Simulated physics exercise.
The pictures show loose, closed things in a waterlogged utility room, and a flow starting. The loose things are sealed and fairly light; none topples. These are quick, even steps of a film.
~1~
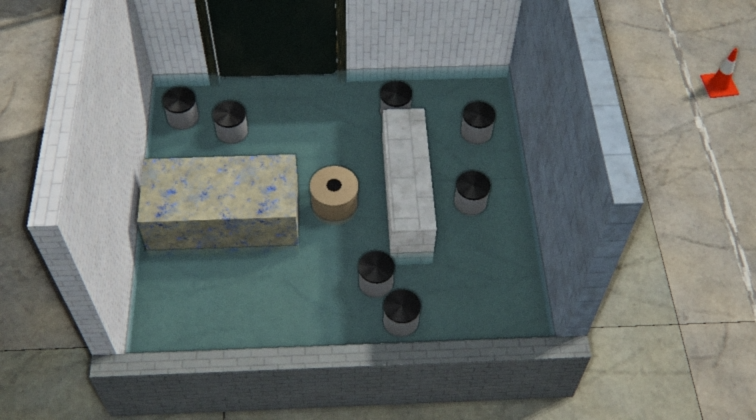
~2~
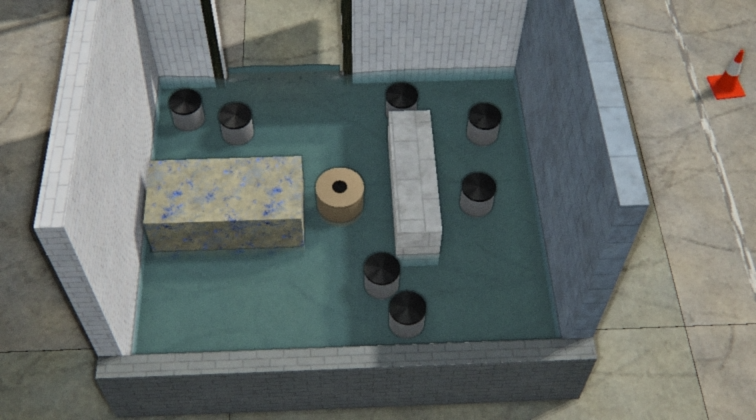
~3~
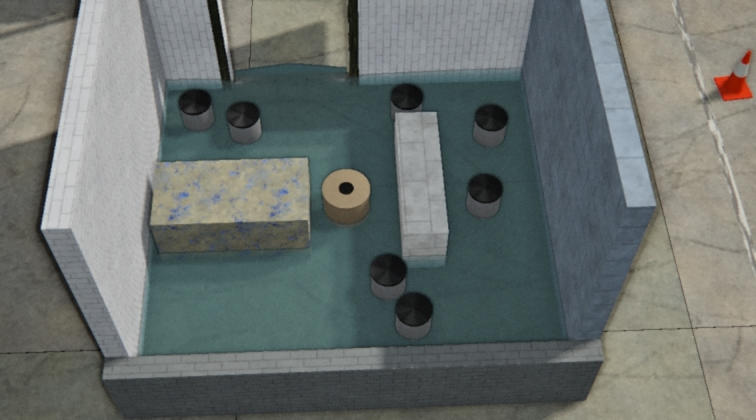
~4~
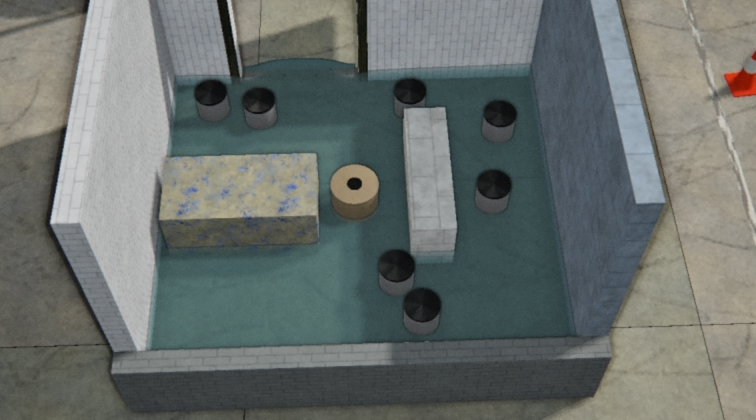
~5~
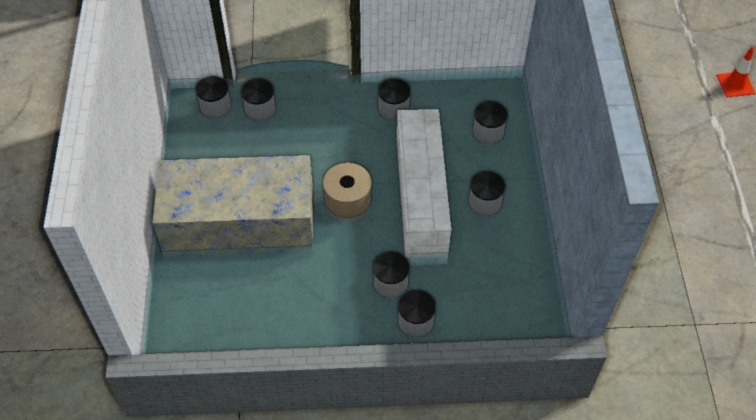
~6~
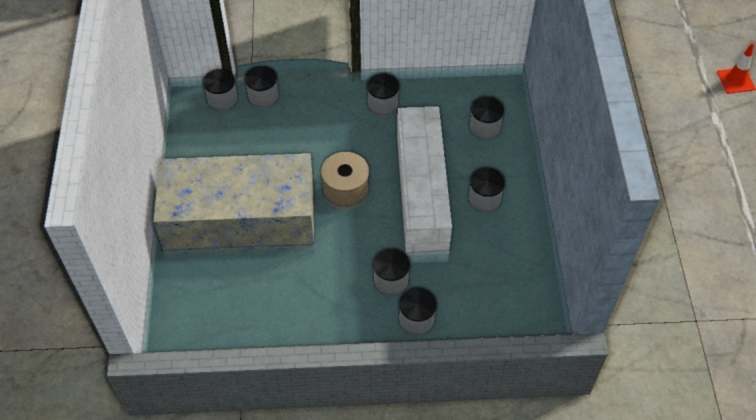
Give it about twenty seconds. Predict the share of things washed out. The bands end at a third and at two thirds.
It is two thirds or above.
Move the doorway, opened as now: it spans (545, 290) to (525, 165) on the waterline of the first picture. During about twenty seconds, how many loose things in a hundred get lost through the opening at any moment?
About 80 per cent.
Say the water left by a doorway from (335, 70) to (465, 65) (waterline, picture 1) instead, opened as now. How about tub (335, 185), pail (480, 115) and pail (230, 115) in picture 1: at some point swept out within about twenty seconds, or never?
As listed: Yes, out, out.
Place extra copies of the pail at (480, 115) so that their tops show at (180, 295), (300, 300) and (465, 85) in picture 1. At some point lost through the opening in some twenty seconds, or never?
One after the other: No, carried outside, out.
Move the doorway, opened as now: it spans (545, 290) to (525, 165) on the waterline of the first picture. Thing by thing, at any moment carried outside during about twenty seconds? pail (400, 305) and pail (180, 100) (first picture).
As listed: Gone, still in.
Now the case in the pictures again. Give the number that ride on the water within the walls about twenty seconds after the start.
The number is 0.
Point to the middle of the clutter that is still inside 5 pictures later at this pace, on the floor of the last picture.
Close to (401, 195).
A moment on, 3 of 8 are out; 5 afloat.
Next, 5 of 8 are out; 3 afloat.
Later, 7 of 8 are out; 1 afloat.
In the end, 8 of 8 are out; 0 afloat.
